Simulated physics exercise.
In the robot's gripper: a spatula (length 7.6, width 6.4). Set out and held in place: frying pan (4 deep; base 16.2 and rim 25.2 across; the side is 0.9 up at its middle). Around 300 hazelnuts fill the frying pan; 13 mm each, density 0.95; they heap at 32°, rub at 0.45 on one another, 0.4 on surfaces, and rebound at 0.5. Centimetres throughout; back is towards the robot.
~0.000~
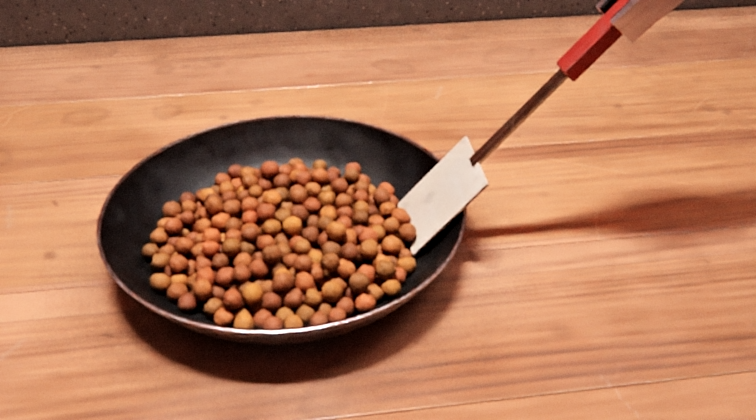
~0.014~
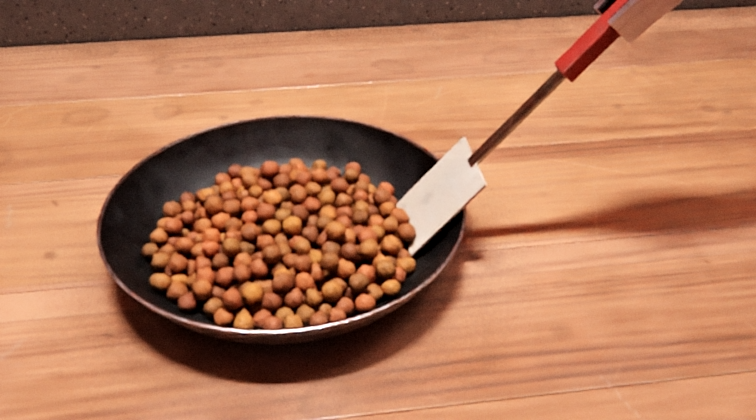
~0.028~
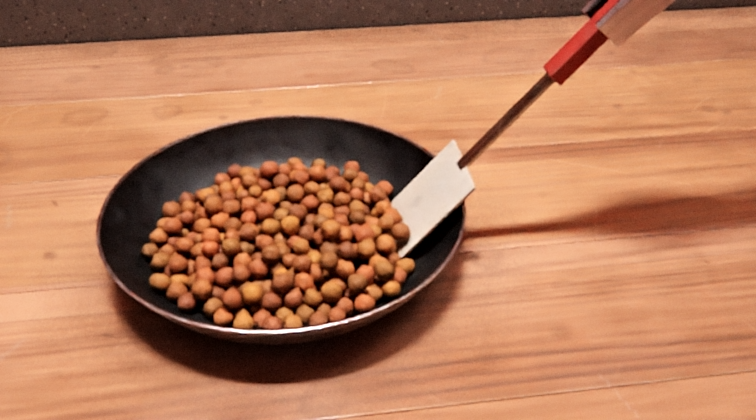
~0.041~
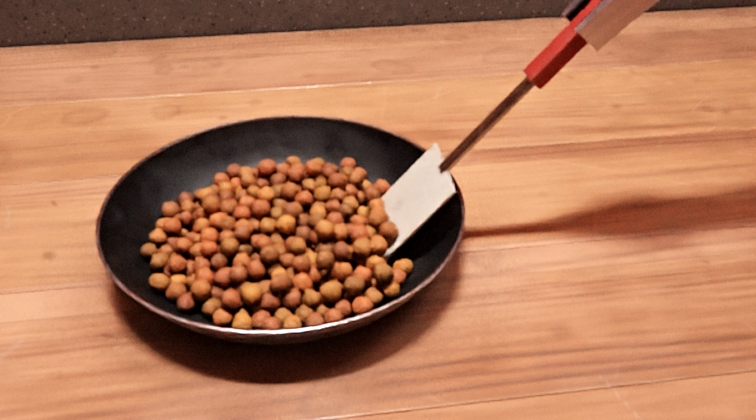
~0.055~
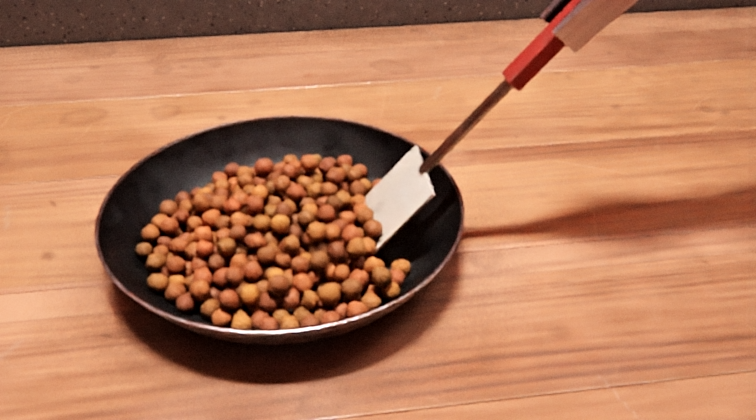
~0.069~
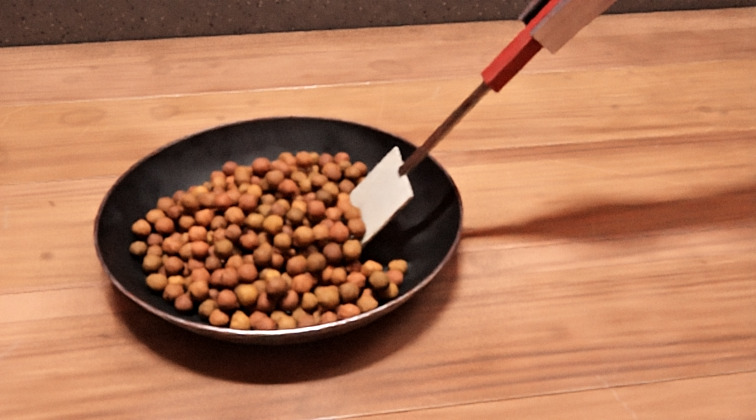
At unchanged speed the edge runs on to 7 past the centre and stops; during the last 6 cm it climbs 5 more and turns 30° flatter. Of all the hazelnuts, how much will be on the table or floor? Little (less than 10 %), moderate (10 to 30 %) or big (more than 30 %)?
Answer: Moderate; 10 to 30 % of the hazelnuts finish on the table or floor.
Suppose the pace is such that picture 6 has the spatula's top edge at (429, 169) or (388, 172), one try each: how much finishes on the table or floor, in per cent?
About 5 and 15 per cent.
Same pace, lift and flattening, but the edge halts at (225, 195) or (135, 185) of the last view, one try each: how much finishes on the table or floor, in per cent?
About 5 and 20 per cent.
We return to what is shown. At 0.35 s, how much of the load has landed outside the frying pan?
Some 15 per cent.
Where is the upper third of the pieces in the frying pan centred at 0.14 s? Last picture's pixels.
Around (229, 221).
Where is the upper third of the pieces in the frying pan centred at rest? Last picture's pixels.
At about (198, 237).
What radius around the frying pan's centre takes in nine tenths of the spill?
Roughly 65 cm.
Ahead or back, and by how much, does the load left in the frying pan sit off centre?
Some 3.0 cm ahead.
After 0.10 s, sloping 49°, highest piece 5 above the table; 301 in the frying pan.
After 0.14 s, sloping 38°, highest piece 6 above the table; 301 in the frying pan.
After 0.35 s, sloping 19°, highest piece 4 above the table; 261 in the frying pan, 40 on the table or floor.
After 1.40 s, sloping 19°, highest piece 4 above the table; 261 in the frying pan, 40 on the table or floor.
In the end, 261 in the frying pan, 40 on the table or floor. That is 13 % on the table or floor.
